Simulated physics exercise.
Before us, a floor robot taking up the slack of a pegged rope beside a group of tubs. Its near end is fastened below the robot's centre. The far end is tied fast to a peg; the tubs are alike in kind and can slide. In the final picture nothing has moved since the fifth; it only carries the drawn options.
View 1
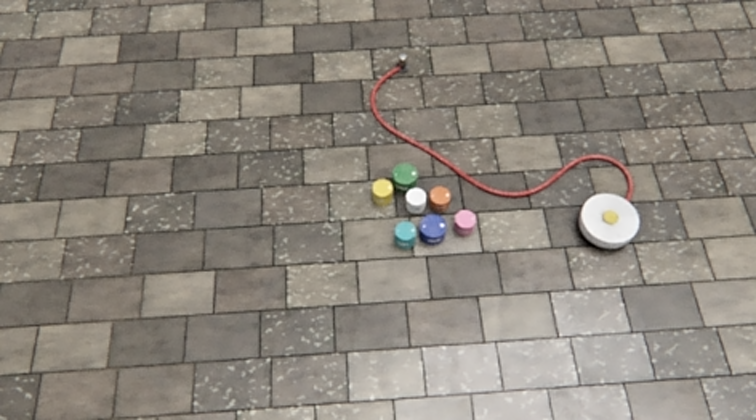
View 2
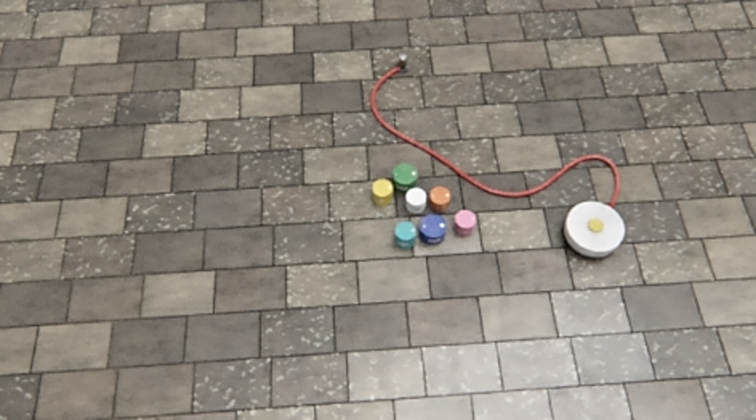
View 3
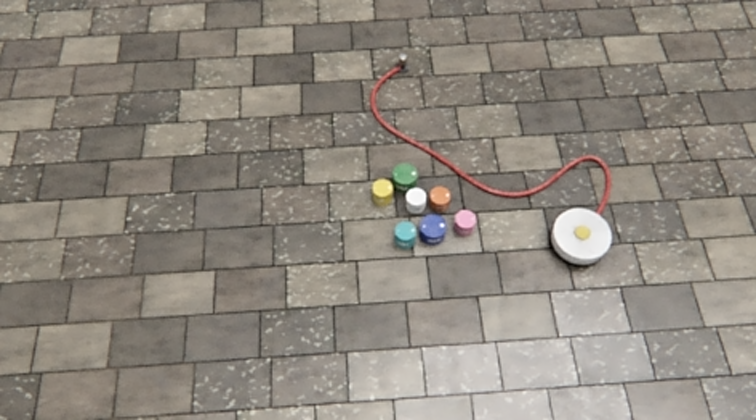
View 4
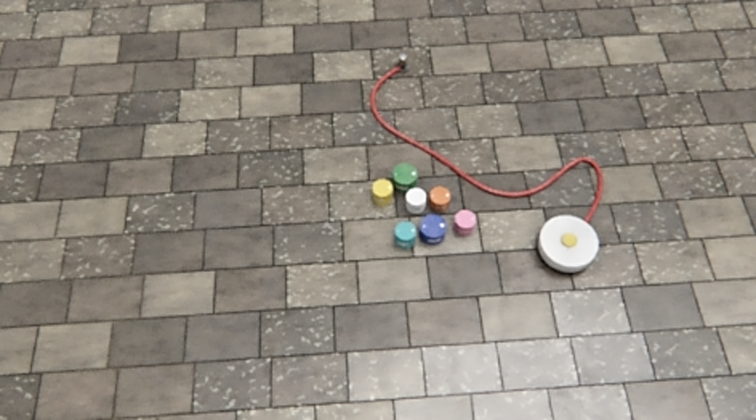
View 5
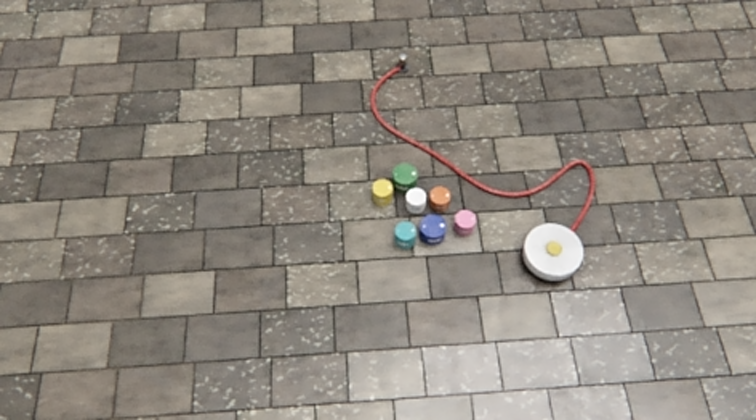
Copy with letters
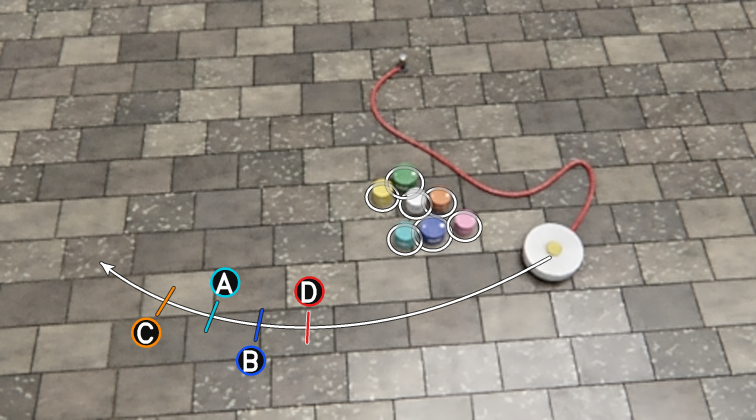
A white disc-shaped floor robot with a yellow centre glides slowly and steadily down and to the left across grey staggered paving, seen from above at a slant by a still camera. Left of it sit seven small tubs, green, yellow, white, orange, turquoise, blue and pink, all motionless. A red rope winds from a small peg above them to the robot, its near end bending more sharply as the robot moves.
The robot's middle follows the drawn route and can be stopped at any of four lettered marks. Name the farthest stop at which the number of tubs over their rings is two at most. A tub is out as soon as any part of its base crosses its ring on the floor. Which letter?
A is the last stop within the limit.
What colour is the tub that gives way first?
The pink tub.
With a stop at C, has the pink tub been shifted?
By then, yes.
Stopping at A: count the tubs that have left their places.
By then, one.
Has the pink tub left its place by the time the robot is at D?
No.
On the marked copy, A at (212, 316); B at (259, 325); C at (166, 301); D at (308, 327); the route from (550, 257) via (318, 327) to (101, 263).
Following A. Soon after the start, robot (443, 302).
Later, robot (317, 324).
In the end, robot (209, 313); pink tub (453, 220); one over the rings.
As for the rest, B is within the limit but short; C has five over the rings; D is within the limit but short.
